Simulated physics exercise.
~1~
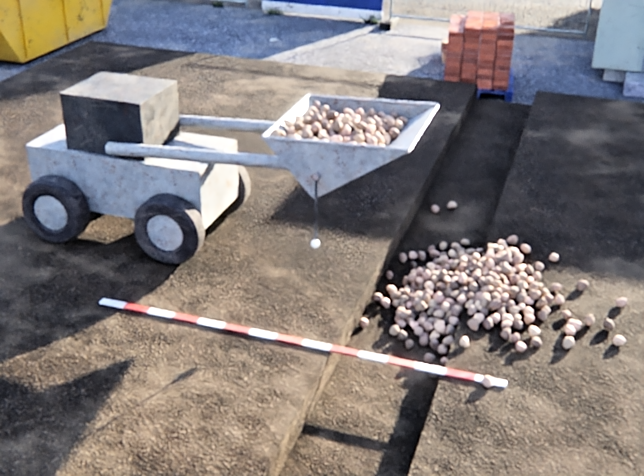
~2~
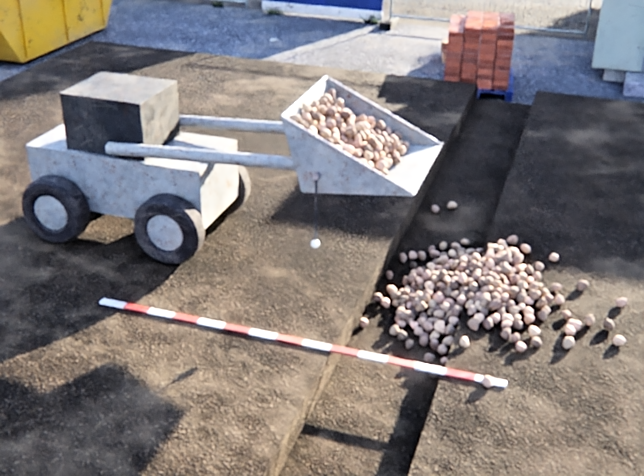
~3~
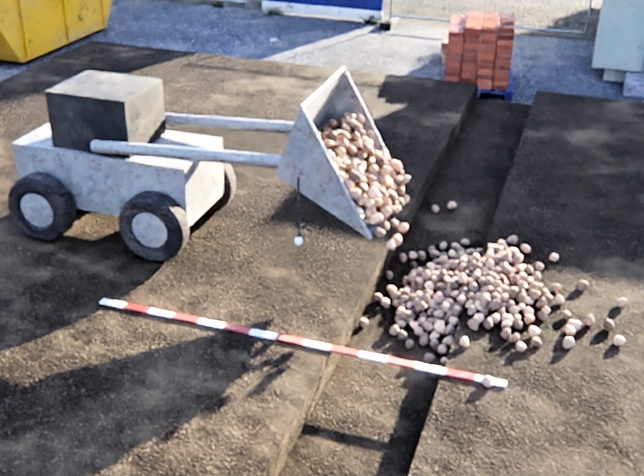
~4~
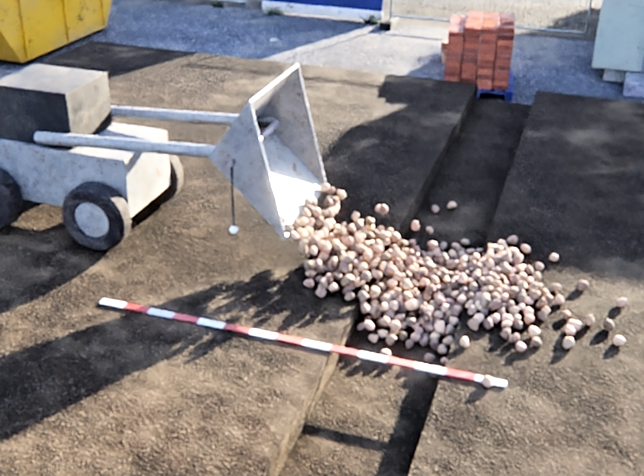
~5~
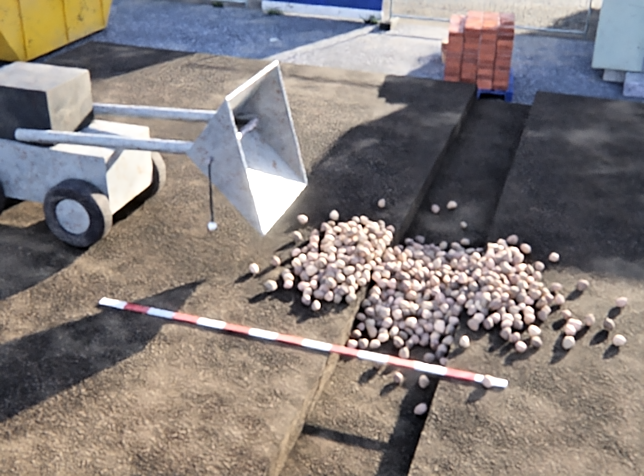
The footage shows a small grey loader tipping its bucket of rounded cobbles toward a trench where a similar pile already lies, then backing away to the left as they pour out, leaving the bucket empty and the new stones heaped on the near edge and partly in the trench.
